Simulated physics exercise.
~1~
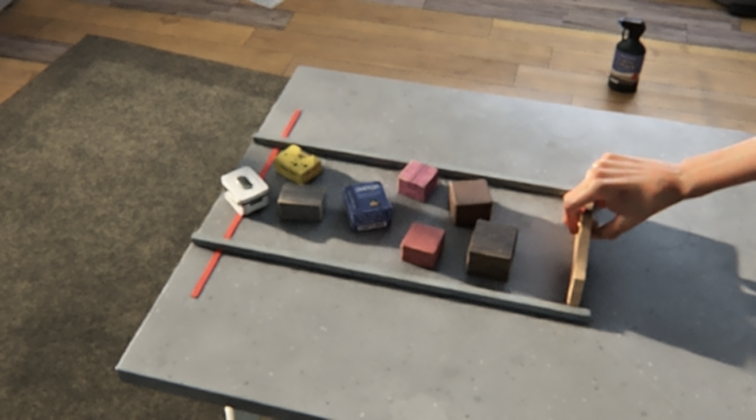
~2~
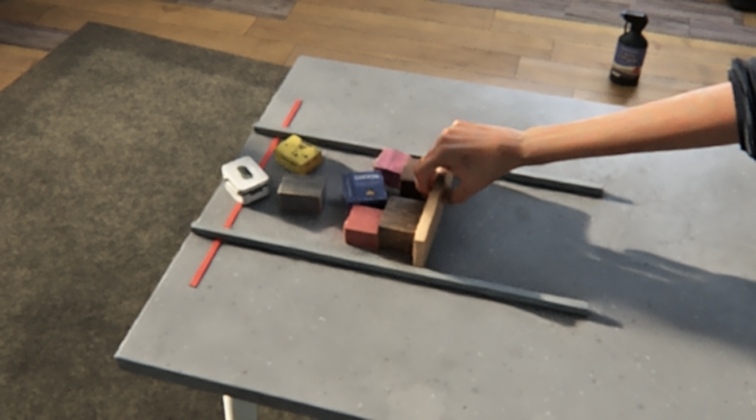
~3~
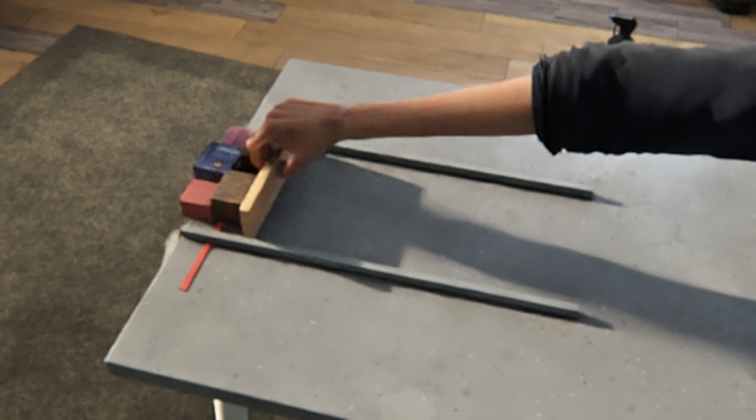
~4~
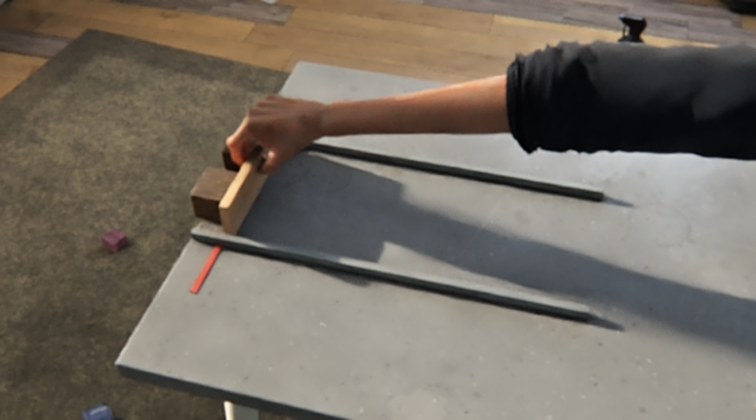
A hand pushed an upright wooden board leftward between two rails on a grey table, gathering small boxes and blocks and shoving them over the edge past the red tape, until most had gone and two dark blocks remained against the board.
